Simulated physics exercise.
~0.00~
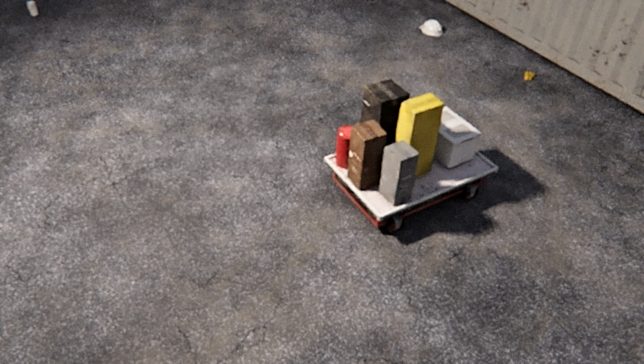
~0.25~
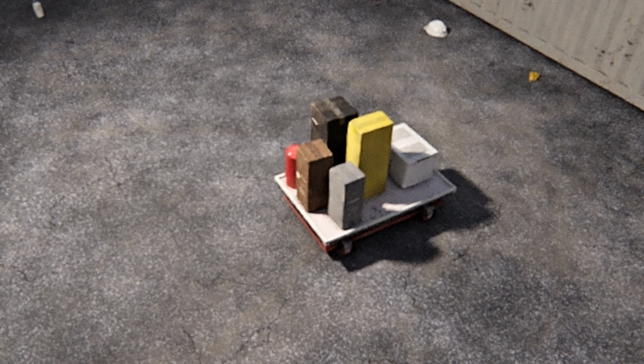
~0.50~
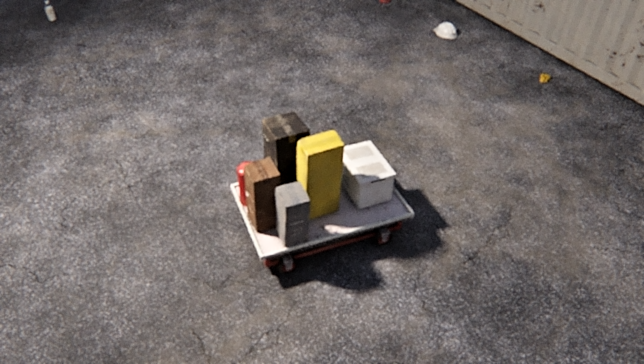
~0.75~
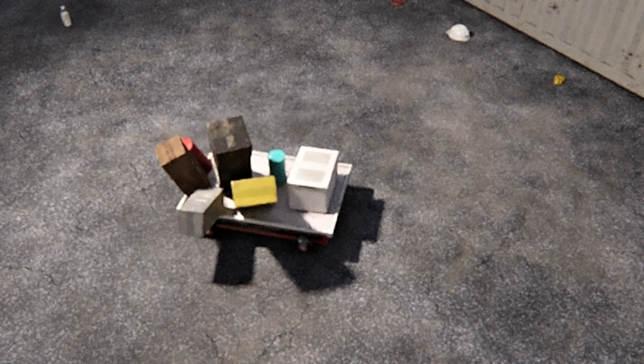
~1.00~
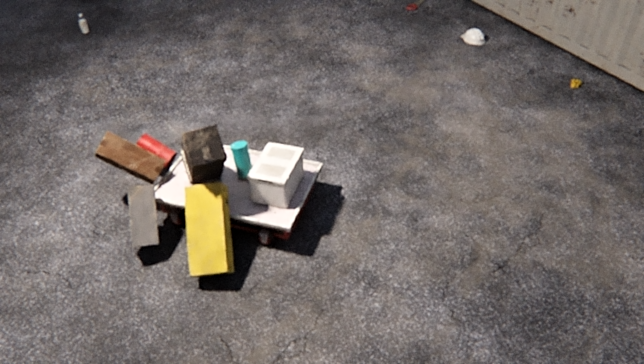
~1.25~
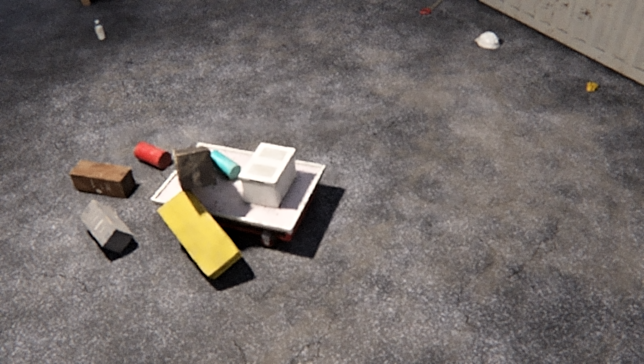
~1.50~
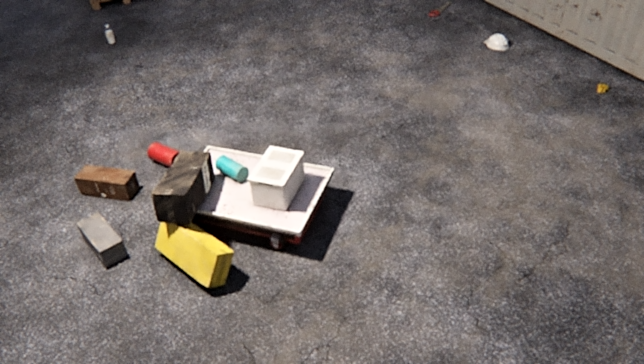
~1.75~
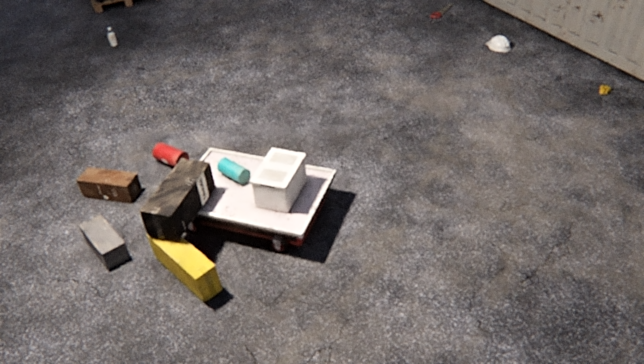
A flat cart loaded with boxes, a red canister and a white tote rolls left across dark pavement and turns, tipping its load until the brown, grey, yellow and black boxes and the canister spill off; it stops with the tote upright and a turquoise canister lying on deck.
